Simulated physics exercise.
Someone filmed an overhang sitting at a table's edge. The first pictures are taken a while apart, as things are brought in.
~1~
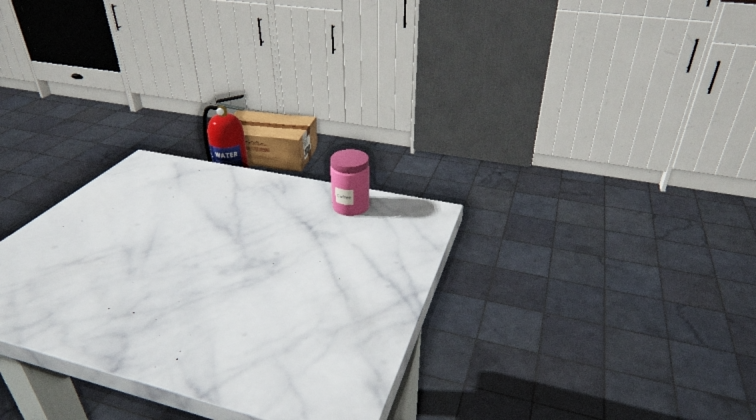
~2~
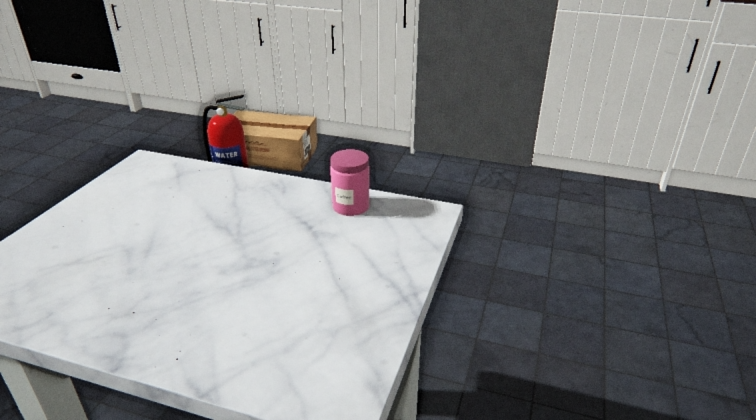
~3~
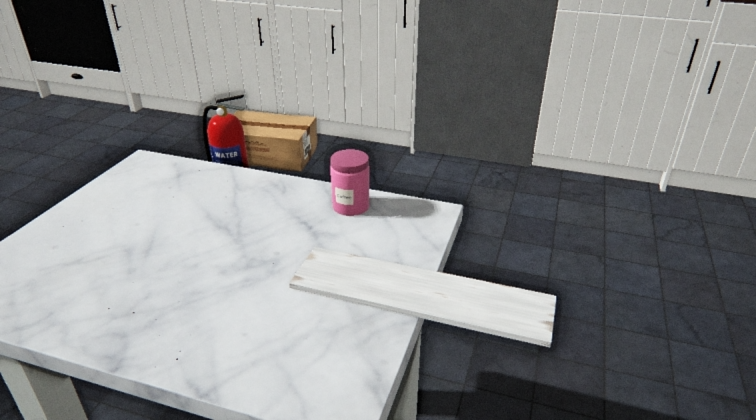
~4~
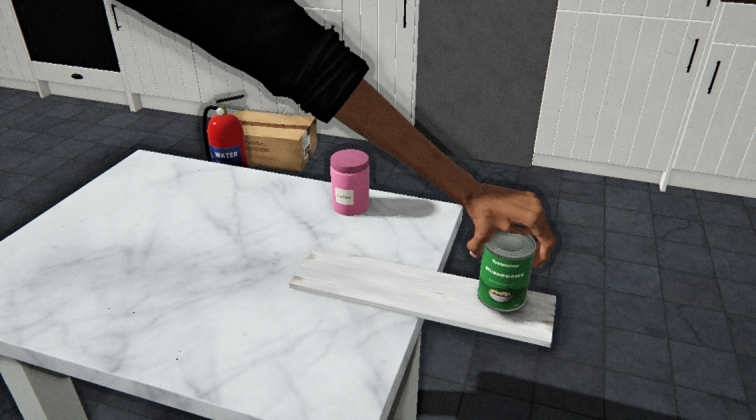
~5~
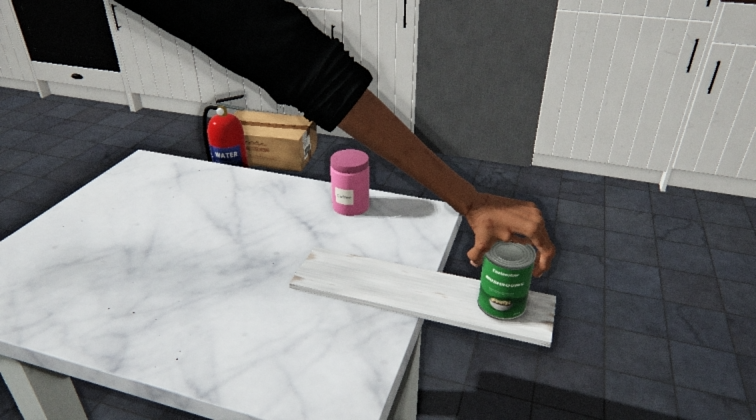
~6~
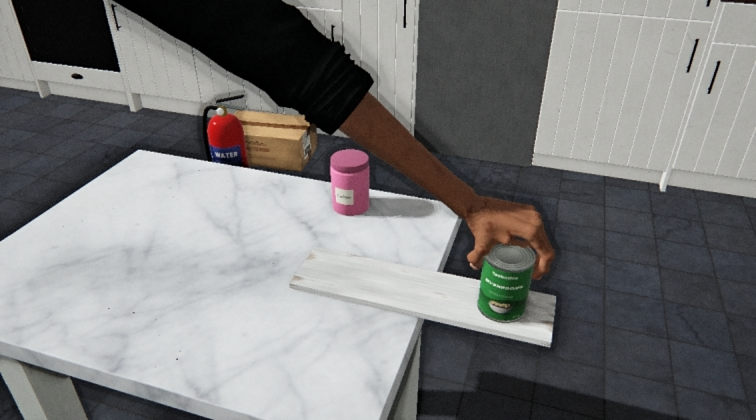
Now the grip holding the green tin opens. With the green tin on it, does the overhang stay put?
It tumbles.
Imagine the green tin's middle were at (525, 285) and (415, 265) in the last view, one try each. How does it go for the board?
First case: It topples; second case: It stays put.
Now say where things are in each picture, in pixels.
The last thing is not in view yet, in the first picture.
The last thing is not in view yet, in the second picture.
The last thing is not in view yet; white board (421, 292), in the third picture.
On its way; green tin (506, 270); white board (421, 292), in the fourth picture.
Set down, still held; green tin (506, 278); white board (421, 292), in the fifth picture.
Set down, still held; green tin (505, 281); white board (421, 292), in the sixth picture.
Then, 0.40 s on from there, green tin now down on the floor or falling; white board on its side.
Then, 0.60 s on from there, white board now down on the floor or falling.
Then, 0.80 s on from there, things are still on the move.
In the end, down on the floor or falling, white board and green tin; pink jar unmoved. The board comes down.
